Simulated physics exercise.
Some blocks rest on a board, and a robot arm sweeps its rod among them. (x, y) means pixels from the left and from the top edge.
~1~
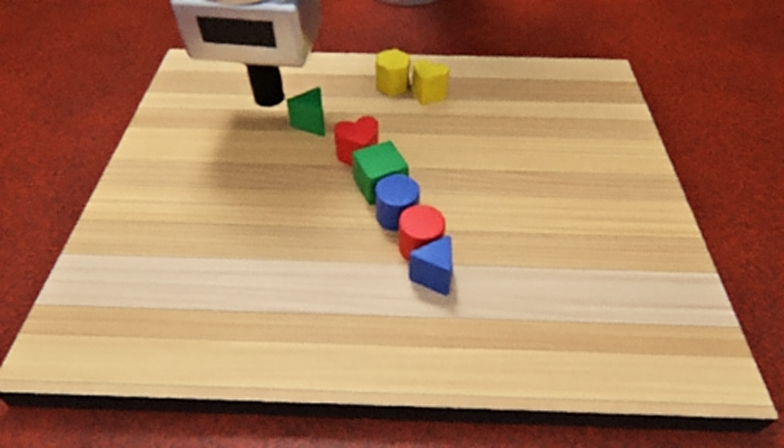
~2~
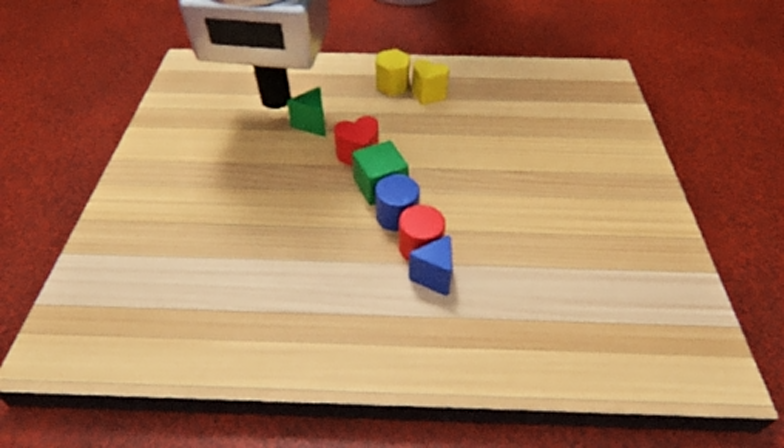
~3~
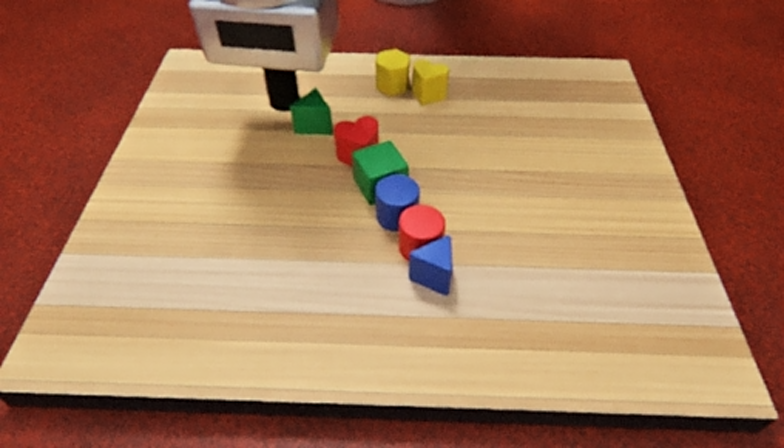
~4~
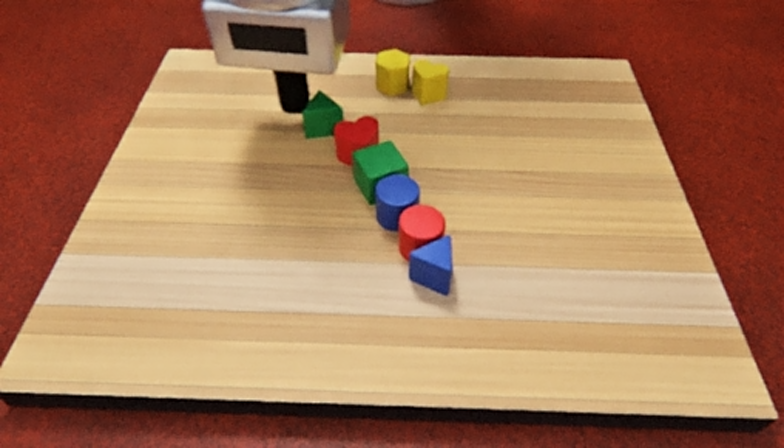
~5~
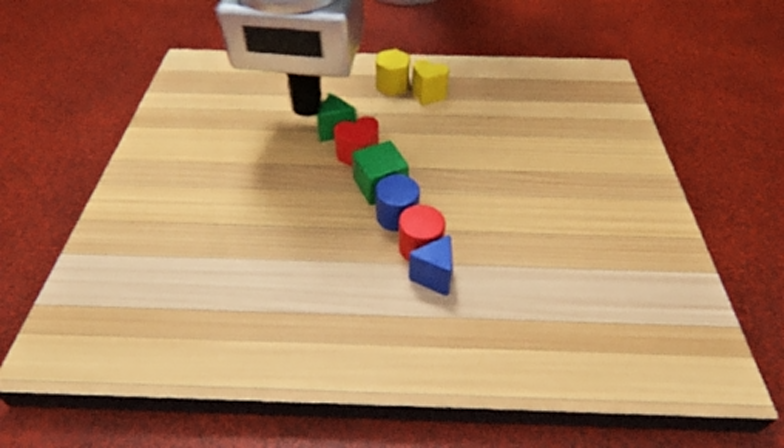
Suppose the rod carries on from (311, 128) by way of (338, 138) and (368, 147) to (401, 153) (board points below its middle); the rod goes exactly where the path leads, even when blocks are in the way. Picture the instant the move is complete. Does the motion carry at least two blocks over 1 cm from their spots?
I believe so.
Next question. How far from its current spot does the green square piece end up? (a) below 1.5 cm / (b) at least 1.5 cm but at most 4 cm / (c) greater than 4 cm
Choice b: At least 1.5 cm but at most 4 cm.
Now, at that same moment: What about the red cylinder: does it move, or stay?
The red cylinder changes place.
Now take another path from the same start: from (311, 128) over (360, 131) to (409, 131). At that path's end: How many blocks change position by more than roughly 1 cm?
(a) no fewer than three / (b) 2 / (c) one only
Correct choice: C.
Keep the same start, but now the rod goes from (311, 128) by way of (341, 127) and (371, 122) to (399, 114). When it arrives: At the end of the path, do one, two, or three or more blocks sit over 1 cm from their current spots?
I'd say one block gets moved.
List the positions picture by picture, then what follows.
In the first picture, tip of the rod at (269, 98), middles of tops, green triangular piece at (309, 98), red heart at (358, 129), green square piece at (380, 158), blue cylinder at (398, 189), red cylinder at (423, 221).
In the second picture, rod at (276, 100), nothing pushed.
In the third picture, rod at (285, 102), green triangular piece at (312, 100).
In the fourth picture, rod at (296, 105), green triangular piece at (321, 102).
In the fifth picture, rod at (308, 108), green triangular piece at (334, 104), red heart at (358, 129), green square piece at (380, 158), blue cylinder at (398, 189), red cylinder at (423, 221).
The first path, step by step. One third of the way, rod at (337, 119); green triangular piece at (367, 110); red heart at (360, 130).
Two thirds of the way, rod at (368, 127); green triangular piece at (393, 111), turned 50° anticlockwise; red heart at (380, 144), turned 40° clockwise; green square piece at (387, 173); blue cylinder at (408, 203); red cylinder at (435, 232).
At the end, rod at (401, 133); green triangular piece at (412, 109), turned 80° anticlockwise; red heart at (404, 153), turned 70° clockwise; green square piece at (390, 182), turned 25° clockwise; blue cylinder at (408, 216); red cylinder at (444, 242).
